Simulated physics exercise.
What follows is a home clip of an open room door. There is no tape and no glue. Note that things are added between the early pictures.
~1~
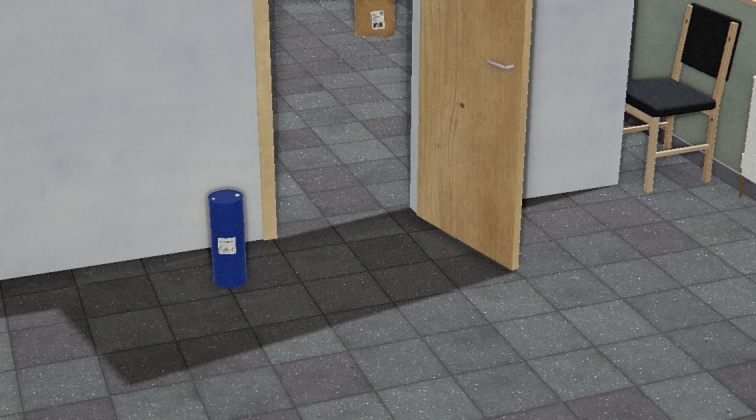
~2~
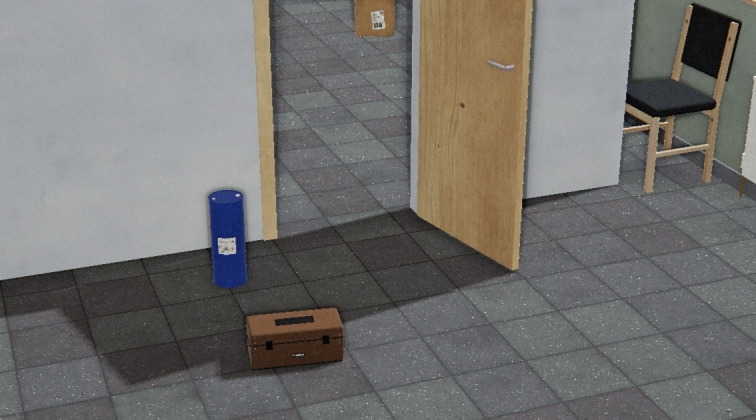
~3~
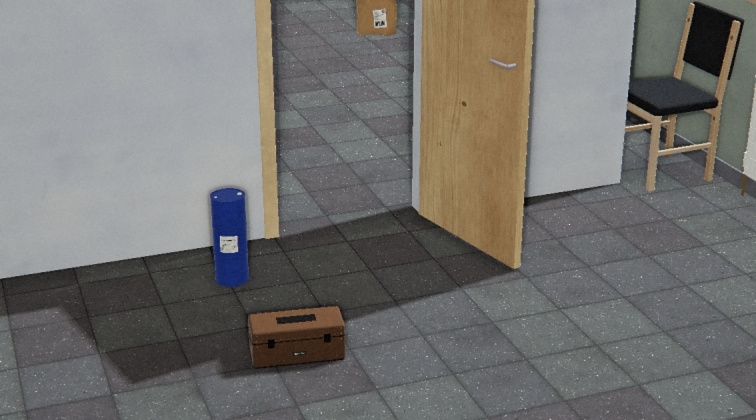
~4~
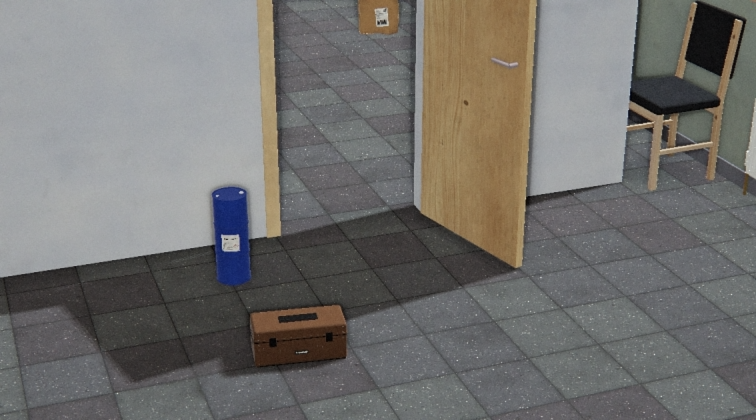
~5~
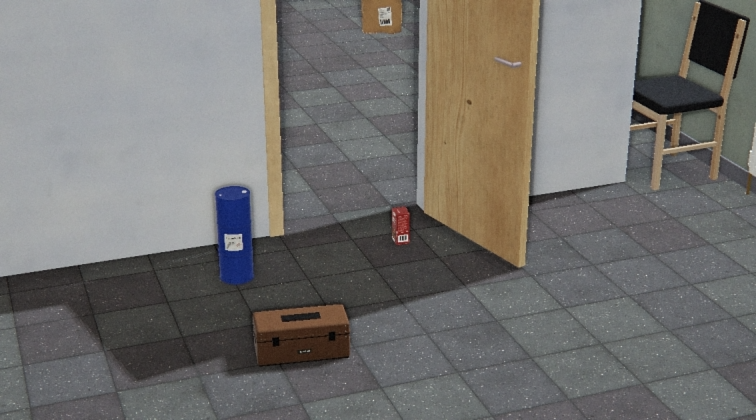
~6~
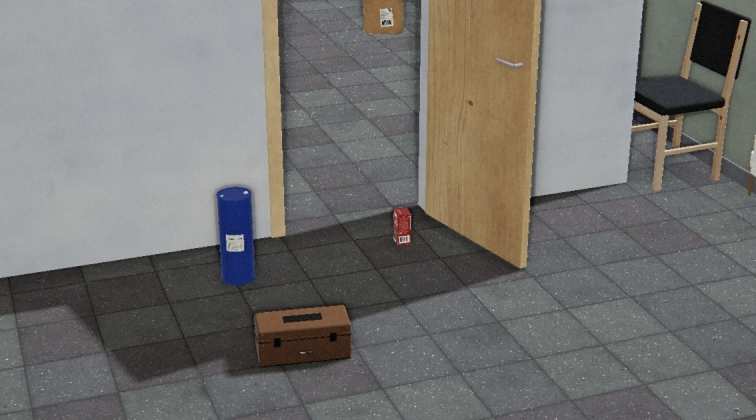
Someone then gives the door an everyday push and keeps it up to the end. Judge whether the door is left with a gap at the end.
No gap remains; the door is closed.
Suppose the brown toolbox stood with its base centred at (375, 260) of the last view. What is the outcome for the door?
Well, after that the door gets caught.
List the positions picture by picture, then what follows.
In the first frame, door wide open and still.
In the second frame, door wide open and still; brown toolbox (295, 338); blue canister (228, 239).
In the third frame, door wide open and still; brown toolbox (297, 337); blue canister (230, 237).
In the fourth frame, door wide open and still; brown toolbox (298, 335); blue canister (232, 236).
In the fifth frame, door wide open and still; brown toolbox (301, 335); blue canister (235, 235).
In the sixth frame, door wide open and still; red carton (402, 227); brown toolbox (303, 336).
Then, 0.80 s past the last view, door at 67°.
Then, 1.30 s past the last view, door at 32°; red carton displaced well along near (377, 220).
Then, 1.60 s past the last view, door at 11°; red carton displaced well along near (360, 212).
Finally, door at 0°; moved from the start, red carton; the other 2 still in place. Final places as the last picture's camera would see them, red carton near (351, 204).
